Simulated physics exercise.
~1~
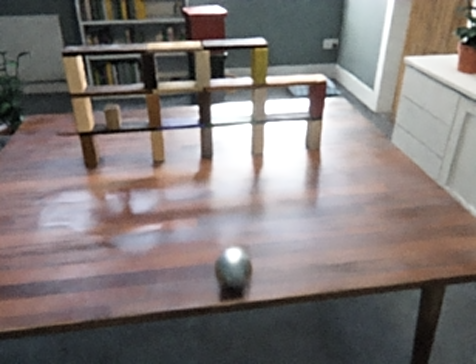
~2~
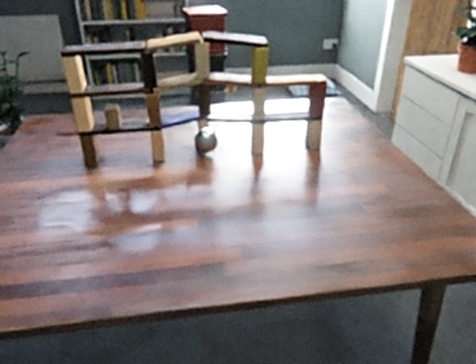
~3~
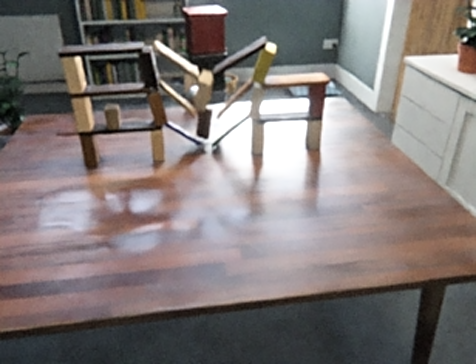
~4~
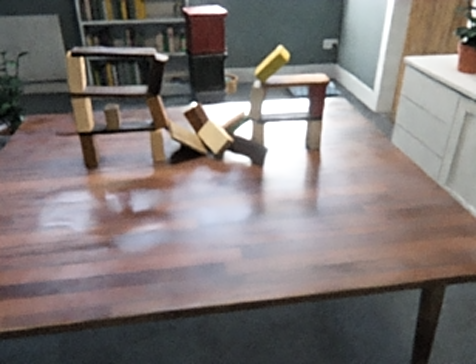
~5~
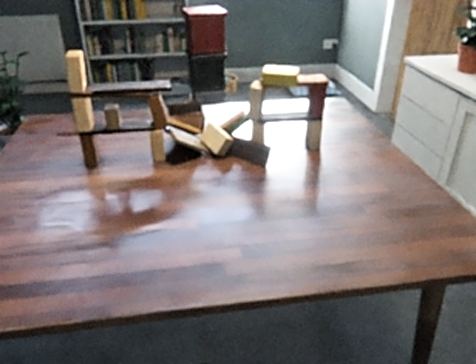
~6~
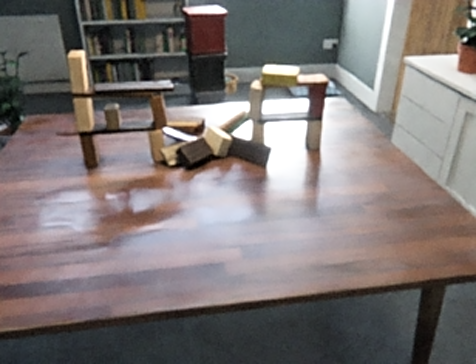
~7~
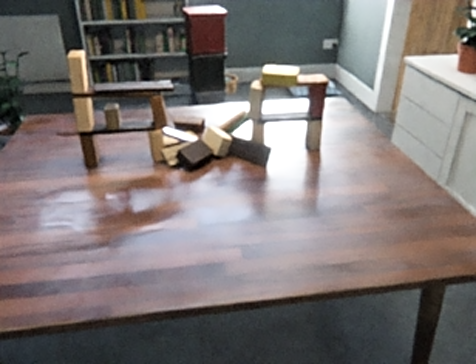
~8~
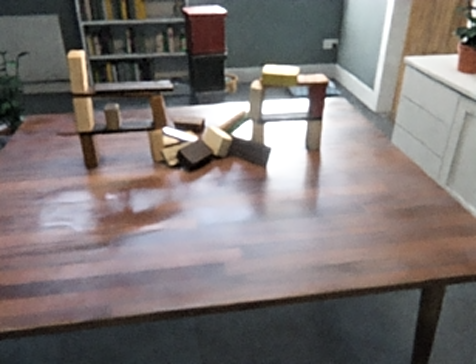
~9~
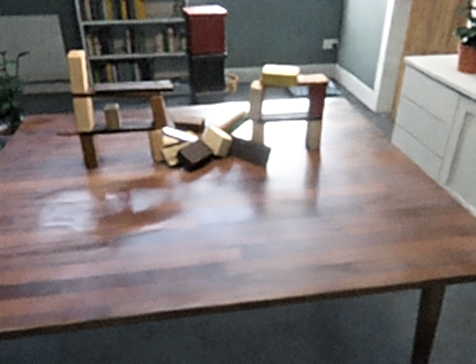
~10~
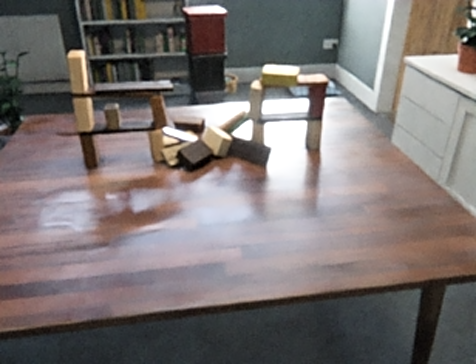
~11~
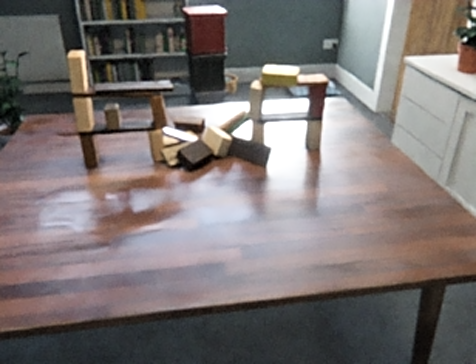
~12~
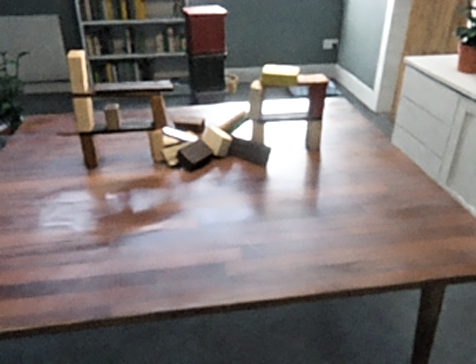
On a wooden table, a steel ball rolls into a block structure and its middle collapses.
